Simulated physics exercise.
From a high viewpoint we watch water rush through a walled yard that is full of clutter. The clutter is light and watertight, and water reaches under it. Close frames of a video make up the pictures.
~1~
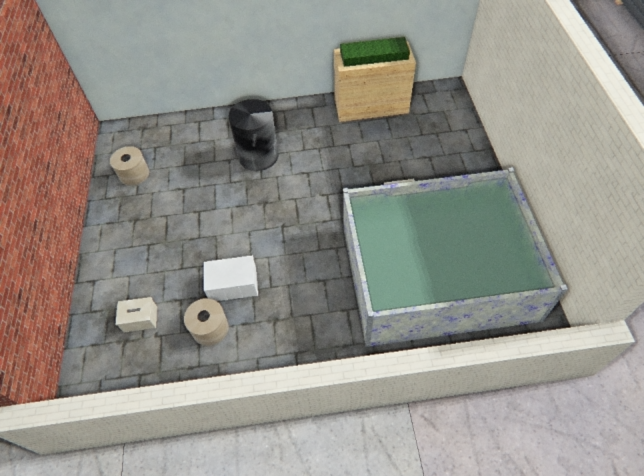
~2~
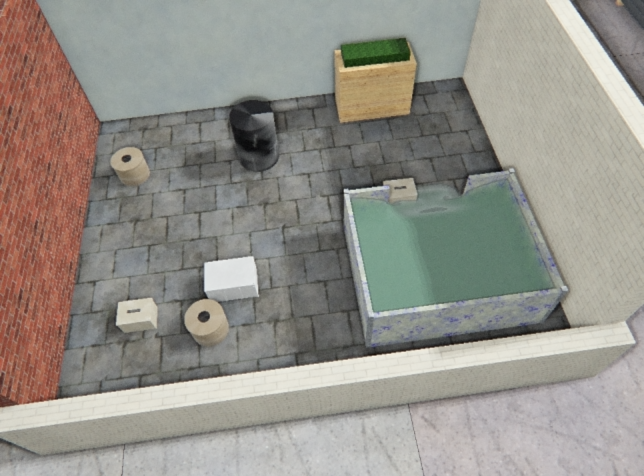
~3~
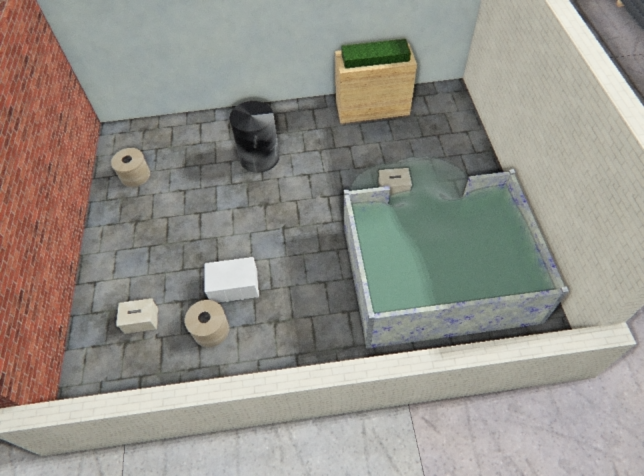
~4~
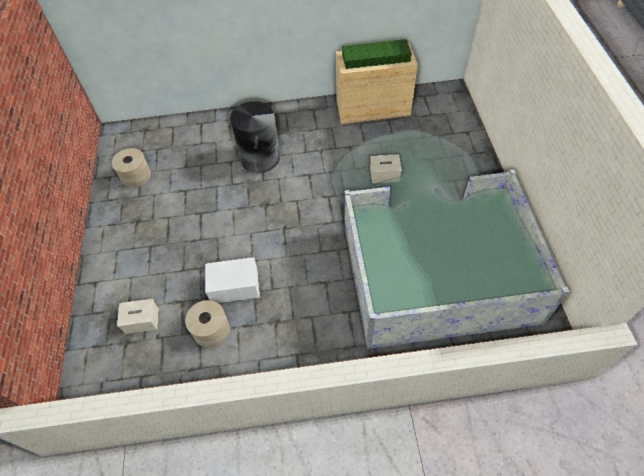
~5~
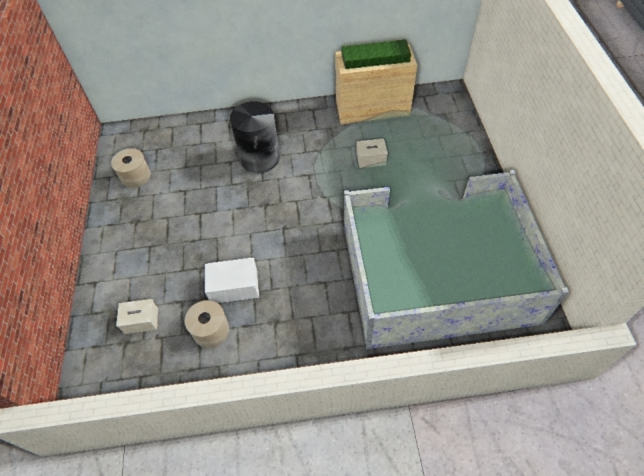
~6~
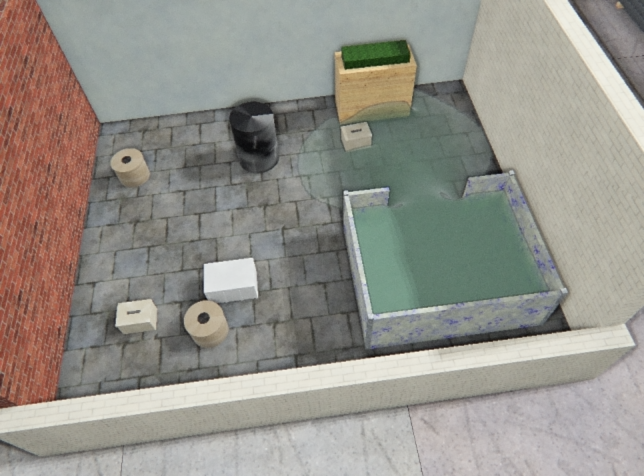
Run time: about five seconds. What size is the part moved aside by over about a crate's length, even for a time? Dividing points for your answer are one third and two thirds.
Answer: A share between one and two thirds.
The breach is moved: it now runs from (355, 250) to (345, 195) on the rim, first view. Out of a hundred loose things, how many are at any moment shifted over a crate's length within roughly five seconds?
Estimate: Roughly 80 per cent.
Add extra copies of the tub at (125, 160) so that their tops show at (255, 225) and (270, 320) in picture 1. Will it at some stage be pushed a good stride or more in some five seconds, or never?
The first came up short, and the other came up short.
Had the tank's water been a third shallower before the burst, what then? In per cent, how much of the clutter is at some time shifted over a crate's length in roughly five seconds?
About 20 %.
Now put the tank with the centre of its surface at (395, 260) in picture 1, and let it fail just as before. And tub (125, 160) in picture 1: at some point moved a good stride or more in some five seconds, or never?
Covered that distance.
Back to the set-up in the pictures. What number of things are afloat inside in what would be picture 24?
I get 1.
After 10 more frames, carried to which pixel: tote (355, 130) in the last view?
Close to (180, 118).
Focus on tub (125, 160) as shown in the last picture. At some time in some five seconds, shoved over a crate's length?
Goes that far.
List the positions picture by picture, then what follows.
In the first picture, a tote at (402, 190), on the bottom; a tub at (204, 316) rests on the ground; 0 of 5 have shifted.
In the second picture, a tote at (400, 188), on the bottom, close to its start; a tub at (204, 317), on the bottom; 1 of 5 have shifted.
In the third picture, a tote at (395, 177), on the bottom, close to its start; a tub at (205, 318), on the bottom; 1 of 5 have shifted.
In the fourth picture, a tote at (386, 163) rests on the ground, a stride from its start; a tub at (205, 318), on the bottom; 1 of 5 have shifted.
In the fifth picture, a tote at (372, 147) rests on the ground, a stride from its start; a tub at (205, 318), on the bottom; 1 of 5 have shifted.
In the sixth picture, a tote at (356, 131), on the bottom, a stride from its start; a tub at (204, 318), on the bottom; 1 of 5 have shifted.
A moment on, 1 of 5 are well off their spots; 1 afloat.
Next, 1 of 5 are well off their spots; 1 afloat.
Later, 1 of 5 are well off their spots; 1 afloat.
In the end, 2 of 5 are well off their spots, and 2 have been at some point; 0 afloat.
